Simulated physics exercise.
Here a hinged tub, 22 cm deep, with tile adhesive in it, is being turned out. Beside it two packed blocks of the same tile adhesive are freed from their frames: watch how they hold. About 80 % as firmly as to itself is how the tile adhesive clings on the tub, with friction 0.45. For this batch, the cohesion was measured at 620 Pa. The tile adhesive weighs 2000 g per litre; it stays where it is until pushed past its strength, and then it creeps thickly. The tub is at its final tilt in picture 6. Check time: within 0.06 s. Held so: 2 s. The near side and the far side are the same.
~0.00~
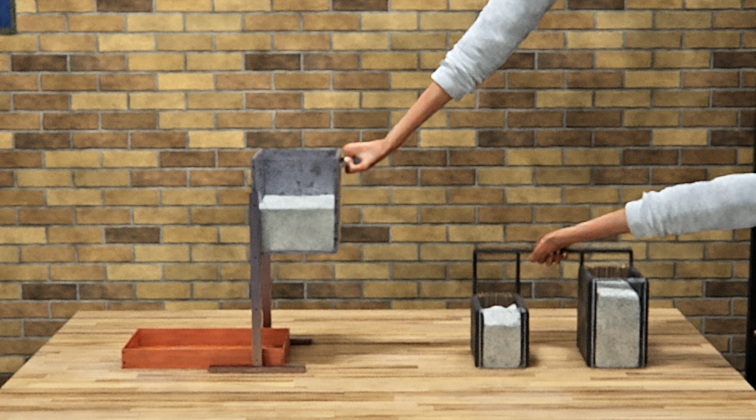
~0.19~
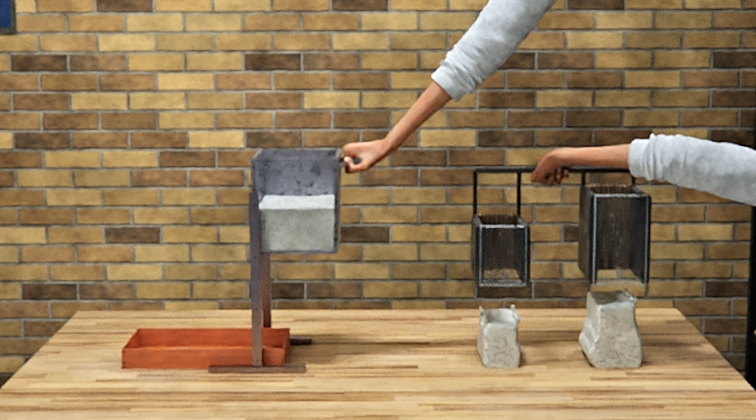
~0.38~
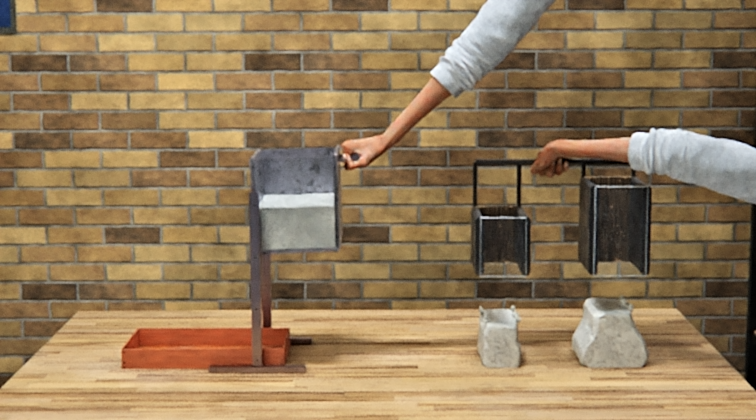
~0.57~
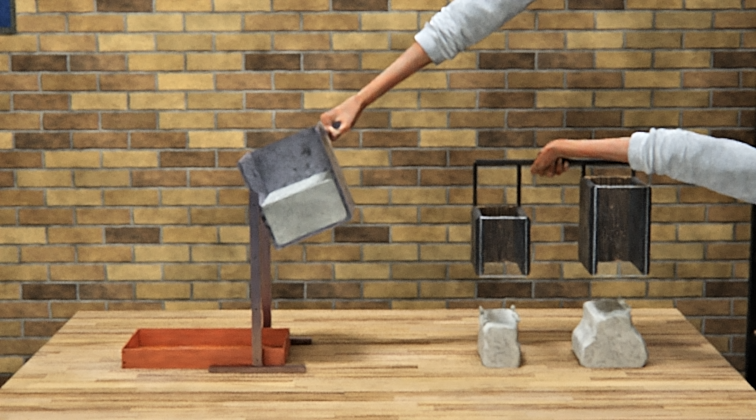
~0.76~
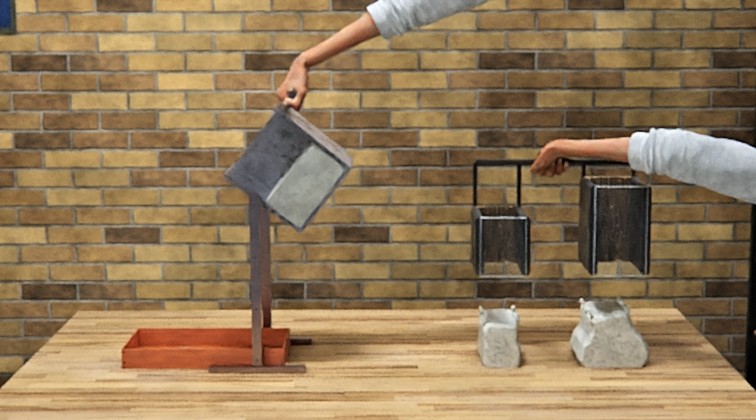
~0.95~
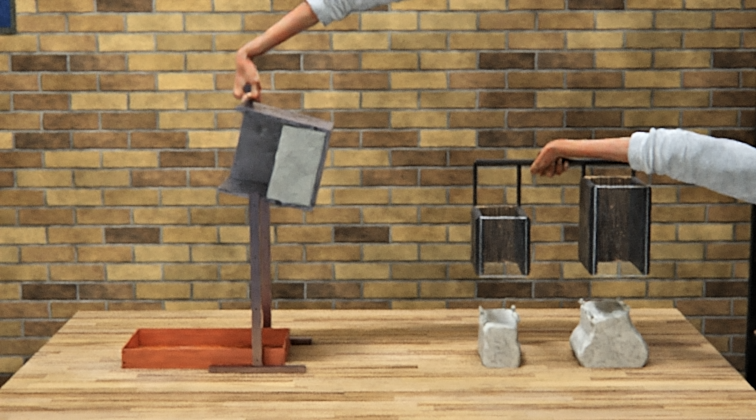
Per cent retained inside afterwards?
Retained: About 100 %.
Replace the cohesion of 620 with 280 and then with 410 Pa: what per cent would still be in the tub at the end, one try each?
It'd be some 100 percent the first time and some 100 percent the second.
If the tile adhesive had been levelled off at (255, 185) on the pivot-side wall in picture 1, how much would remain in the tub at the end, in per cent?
That works out near 100 %.
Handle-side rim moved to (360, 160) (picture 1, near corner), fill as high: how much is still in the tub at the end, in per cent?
I'd put it at close to 100 per cent.
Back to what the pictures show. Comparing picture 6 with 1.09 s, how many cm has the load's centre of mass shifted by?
Shift: Some 1 cm.
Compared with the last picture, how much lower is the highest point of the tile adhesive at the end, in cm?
The top ends up some 2 cm below its level in the last picture.
After 1.09 s, the tub is at 77 degrees and holds 100 %.
After 1.26 s, the tub is at 77 degrees and holds 100 %.
After 1.43 s, the tub is at 77 degrees and holds 100 %.
After 1.60 s, the tub is at 77 degrees and holds 100 %.
After 2.95 s, the tub is at 77 degrees and holds 100 %.
